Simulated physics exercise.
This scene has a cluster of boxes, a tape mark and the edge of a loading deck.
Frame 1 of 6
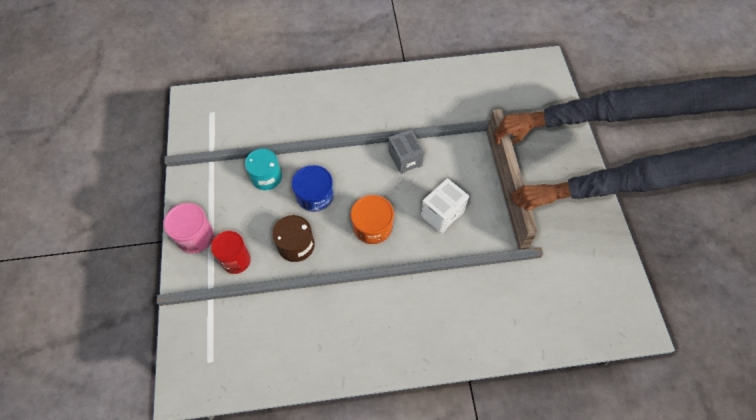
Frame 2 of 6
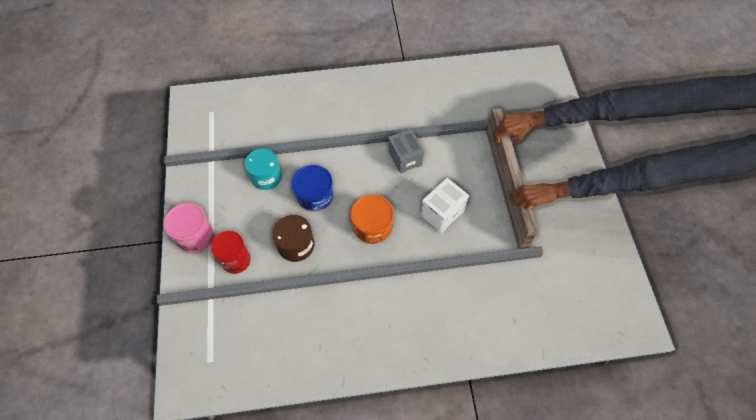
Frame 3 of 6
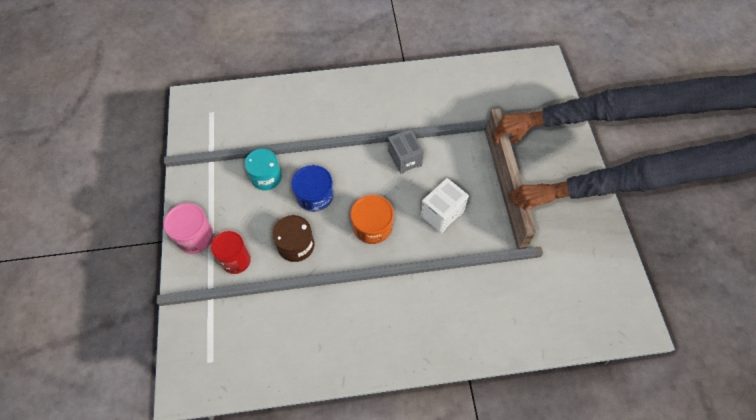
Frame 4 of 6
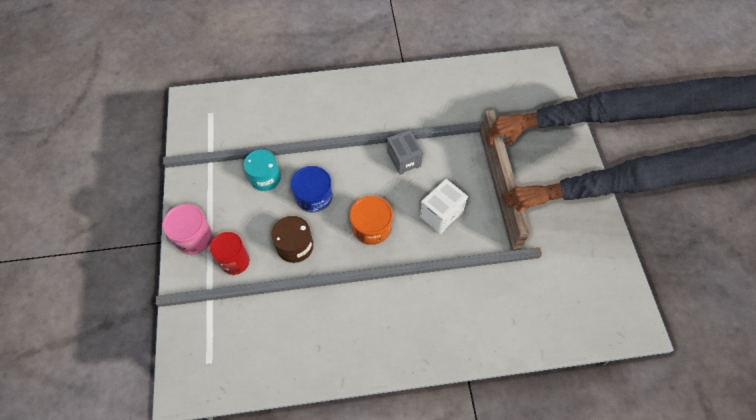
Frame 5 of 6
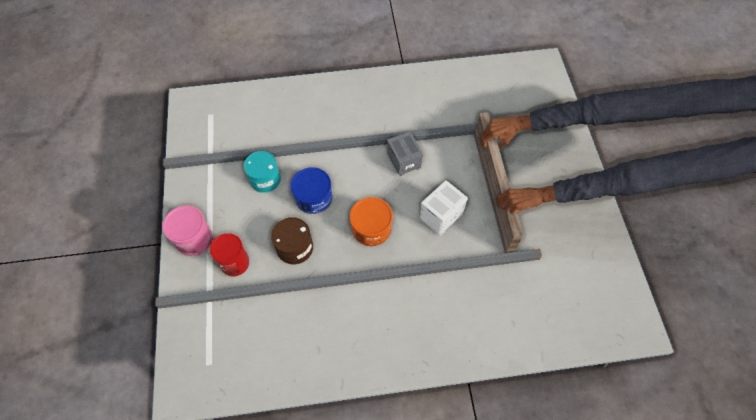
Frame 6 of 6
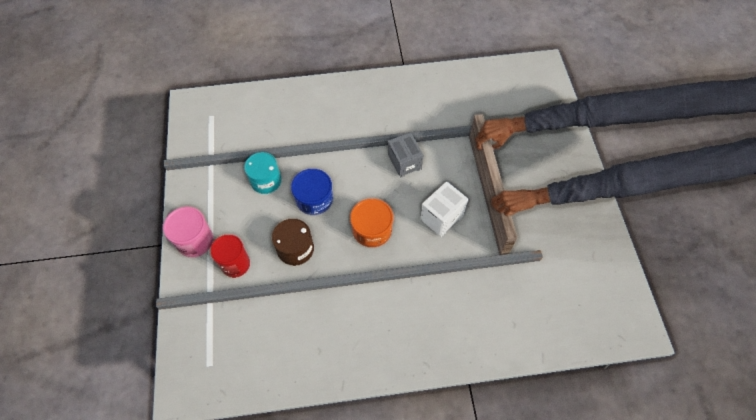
A plank held by two hands slides slightly left between rails toward colourful containers and boxes.
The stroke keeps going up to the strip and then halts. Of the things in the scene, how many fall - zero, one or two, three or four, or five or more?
Count: Three or four.
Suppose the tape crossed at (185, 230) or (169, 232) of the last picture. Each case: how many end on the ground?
In order, 4 and 8.
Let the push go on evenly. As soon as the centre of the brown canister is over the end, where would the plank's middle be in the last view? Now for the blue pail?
The middle is at (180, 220) when it's the brown canister, and at (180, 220) when it's the blue pail.
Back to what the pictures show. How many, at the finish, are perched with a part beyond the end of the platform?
The overhang total is 2.
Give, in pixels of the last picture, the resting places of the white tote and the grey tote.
About (188, 231), and about (195, 173).
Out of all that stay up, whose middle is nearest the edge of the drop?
The foremost one is the turquoise canister.
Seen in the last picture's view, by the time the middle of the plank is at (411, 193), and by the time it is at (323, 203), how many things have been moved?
At the first place 3, at the second 7.
A little later, none off yet; pink pail at rest near (190, 233); red pail at rest near (231, 257); turquoise canister at rest near (263, 173).
Next, none off yet; pink pail at rest near (190, 233); red pail shifted about its own width near (211, 265); turquoise canister at rest near (263, 173).
Later still, none off yet; pink pail shifted about its own width near (163, 233); red pail tilted a little near (150, 281); turquoise canister shifted about its own width near (217, 170).
When it is over, the number that fall off is three or four; down, orange pail, red pail and pink pail.
